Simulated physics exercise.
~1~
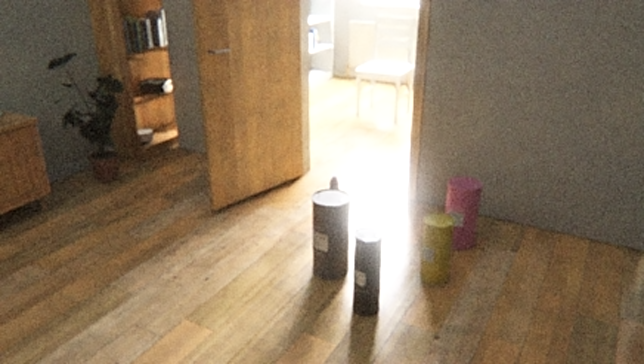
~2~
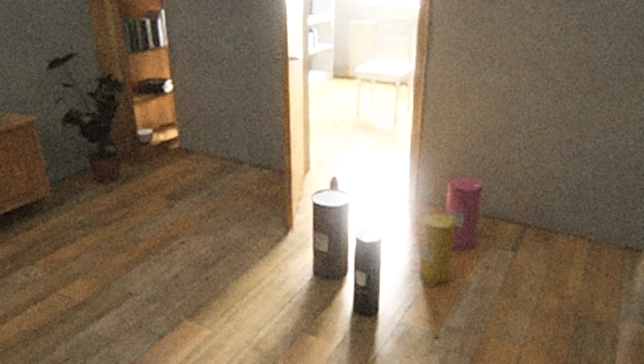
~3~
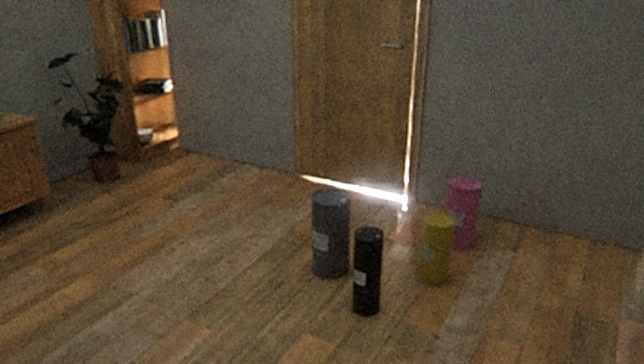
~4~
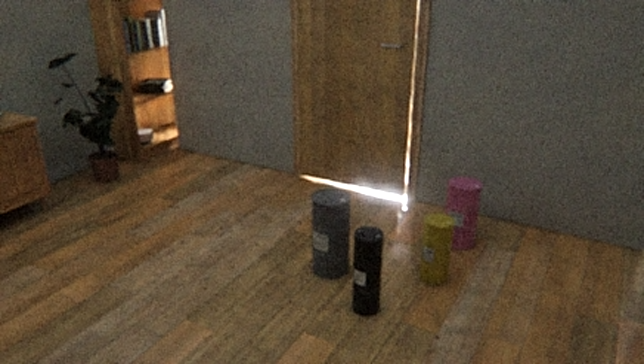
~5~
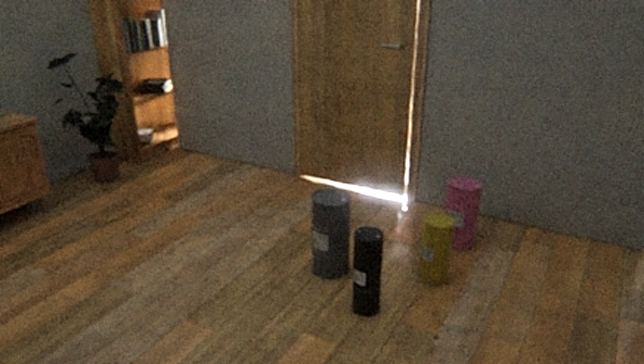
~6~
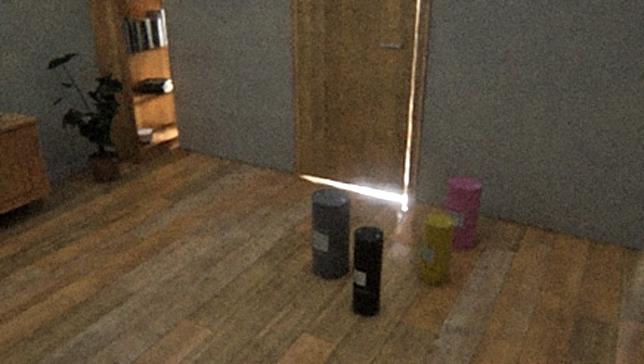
In a dim room with a wooden floor, a door stood open to a bright room beyond, near grey, black, yellow and pink canisters. It swung shut, leaving light along its edges, while the four canisters stayed standing where they were.
